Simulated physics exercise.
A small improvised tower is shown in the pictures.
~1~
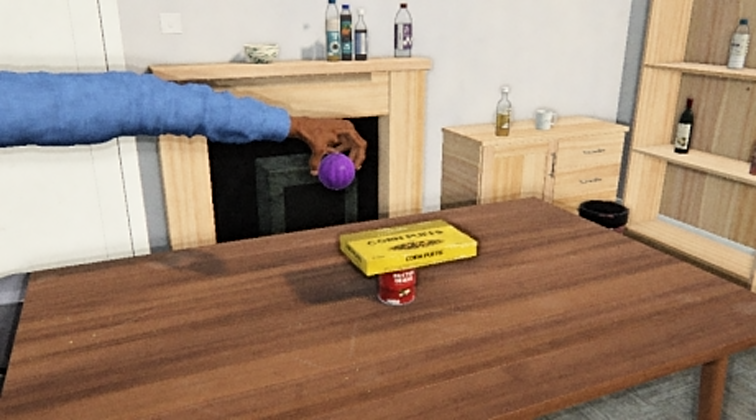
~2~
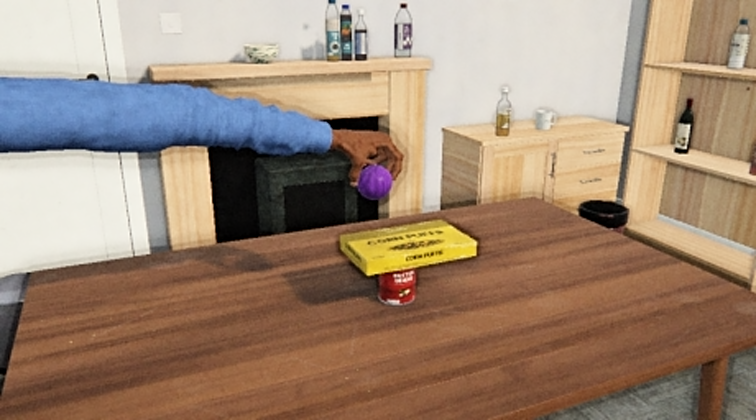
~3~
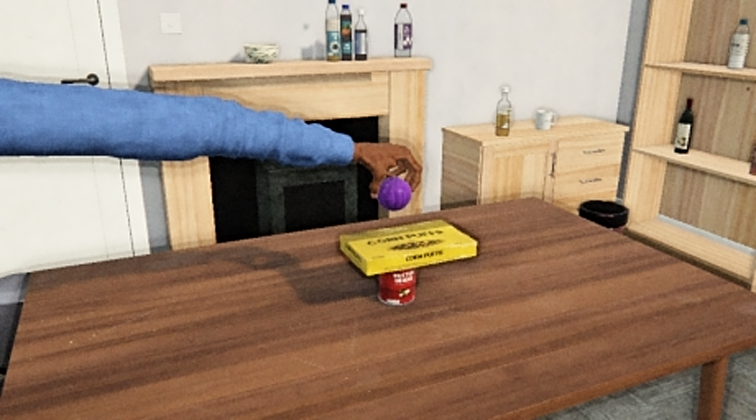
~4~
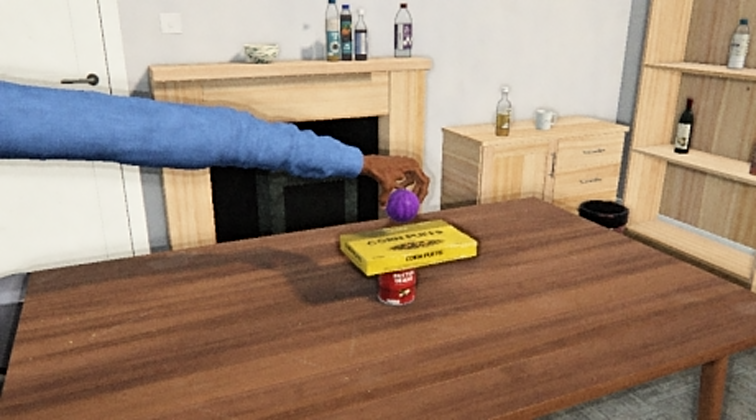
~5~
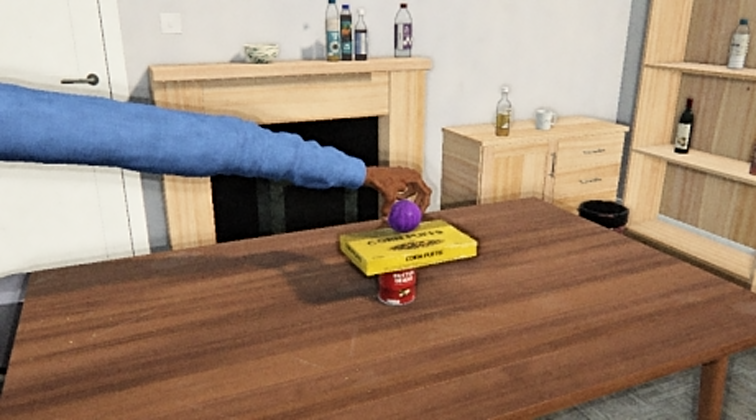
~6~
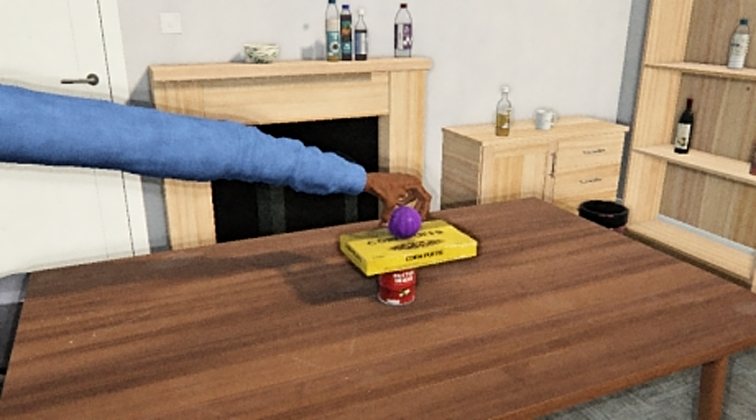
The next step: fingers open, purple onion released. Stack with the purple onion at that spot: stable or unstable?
Well, once it's let go, everything stays put there.
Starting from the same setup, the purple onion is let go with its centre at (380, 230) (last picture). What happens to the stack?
Outcome: Stable.
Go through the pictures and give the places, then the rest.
In the first frame, still above its spot; purple onion (336, 171); red tin (397, 277).
In the second frame, still above its spot; purple onion (374, 182); red tin (397, 277).
In the third frame, still above its spot; purple onion (394, 194); red tin (397, 277).
In the fourth frame, still above its spot; purple onion (402, 205); red tin (397, 277).
In the fifth frame, still above its spot; purple onion (404, 216); red tin (397, 277).
In the sixth frame, set down, still held; purple onion (404, 222); red tin (397, 277).
Then, 0.20 s after the last picture, nothing has stirred.
Then, 0.40 s after the last picture, purple onion resting near (404, 223).
At rest, all 3 in place. Seen from the same camera at the end, purple onion near (404, 223). The stack keeps its balance.
